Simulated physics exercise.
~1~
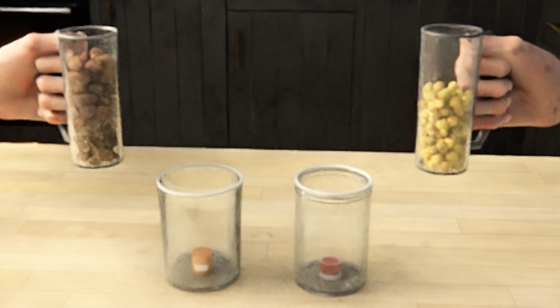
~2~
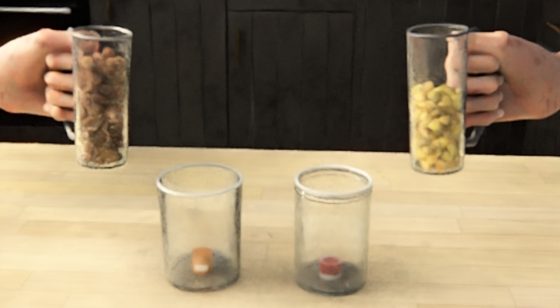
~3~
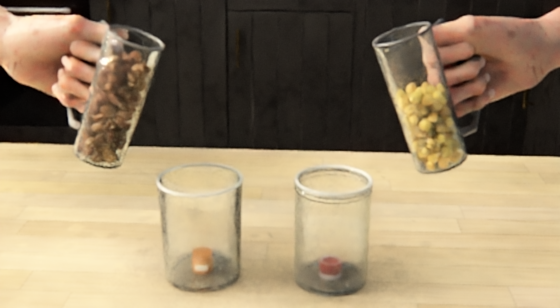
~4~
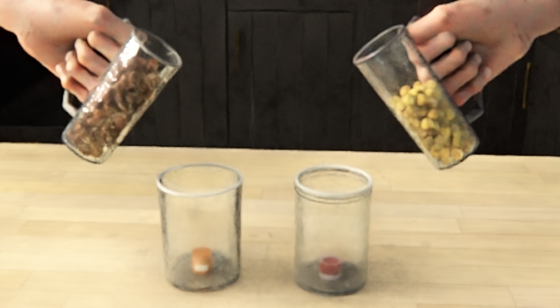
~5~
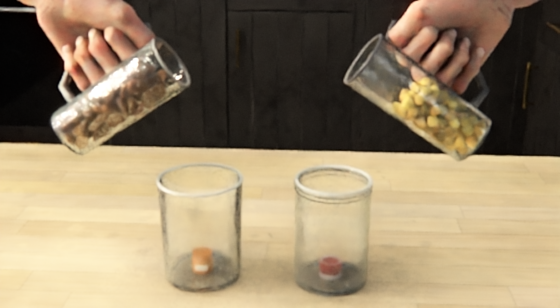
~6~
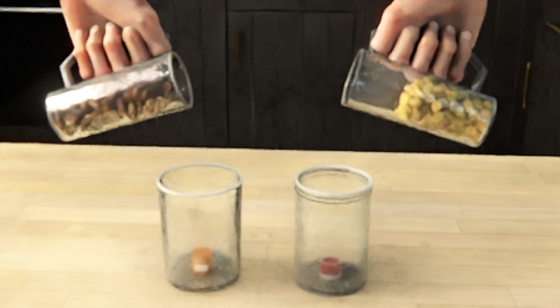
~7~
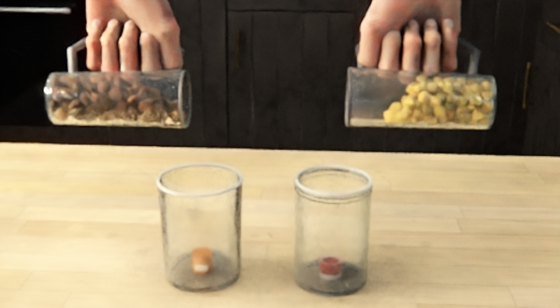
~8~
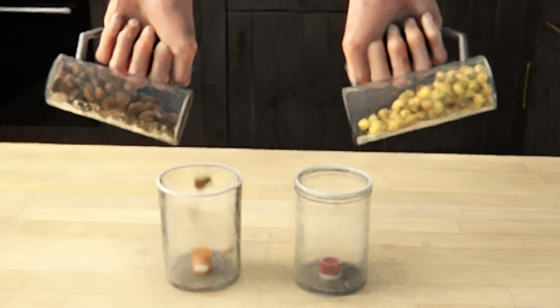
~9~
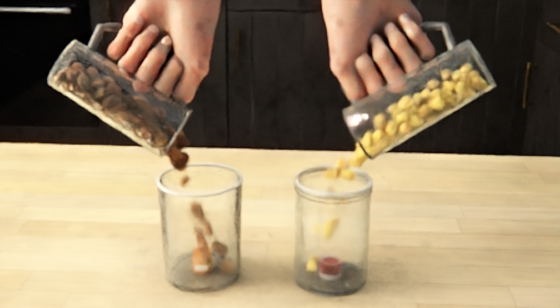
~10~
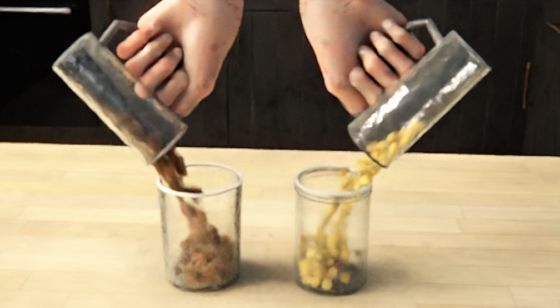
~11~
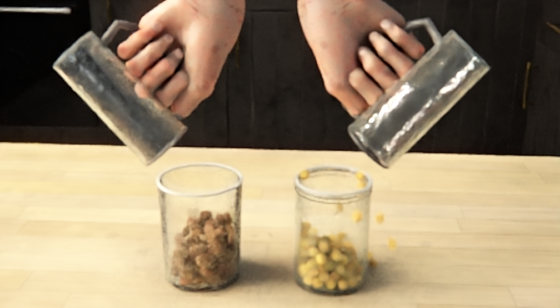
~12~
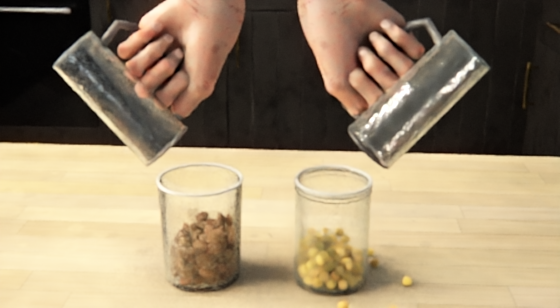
On a pale wooden table before dark panelled cabinets, seen from the front by a still camera, stand two clear glasses, the left holding a small orange object and the right a small red one. Above them, two hands hold clear mugs, the left filled with brown pieces and the right with yellow ones. The hands move inward and tip the mugs onto their sides, then further down. Brown pieces start falling first, then both streams pour in, burying the objects. The mugs end empty, the left glass about half full, the right lower, with a few yellow pieces scattered on the table.
